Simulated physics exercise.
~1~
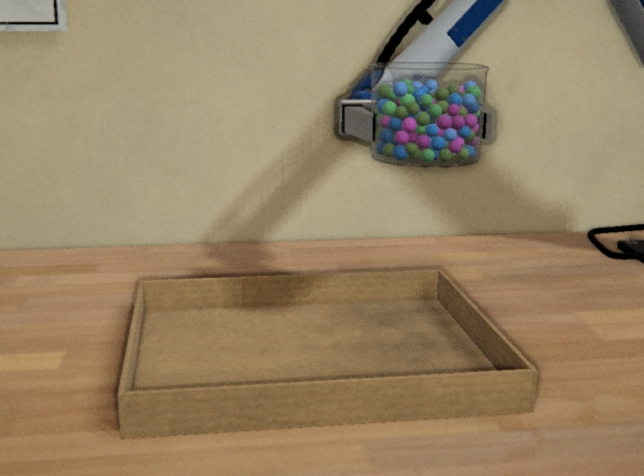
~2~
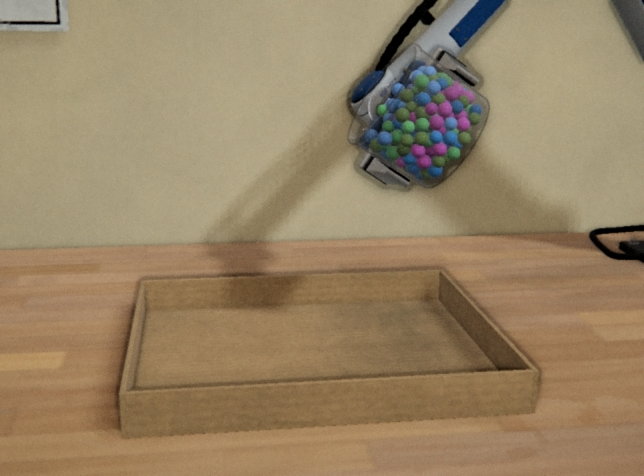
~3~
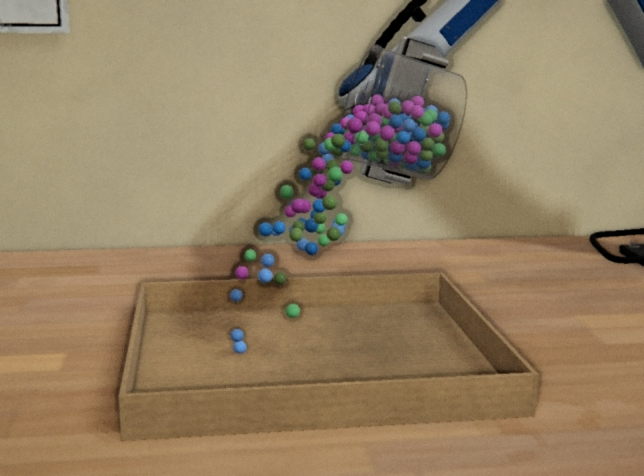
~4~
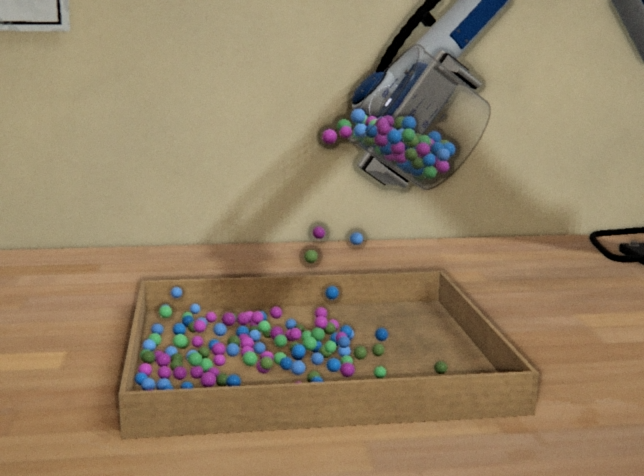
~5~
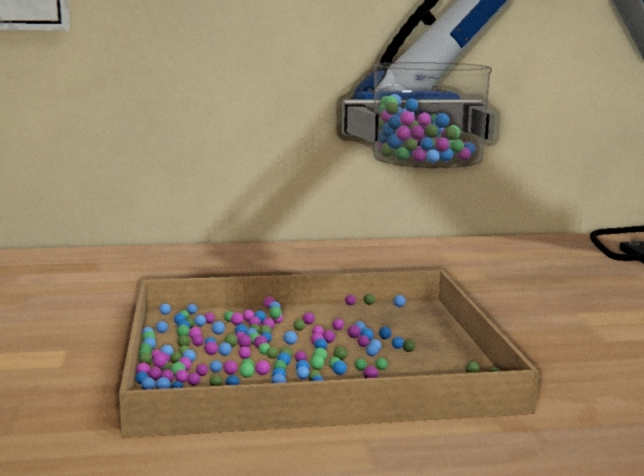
On a wooden table against a pale wall, an open, shallow tray sits below a robot arm gripping a clear tumbler filled with small blue, green and pink balls. The arm begins to tilt the tumbler toward the left. It tips further, onto its side, and a stream of balls pours over the rim and drops into the tray. The tumbler then swings partly back up as the last few balls fall and others spread across the tray, mostly toward the left. Finally it is upright again, still partly full, with the scattered balls lying in the tray.
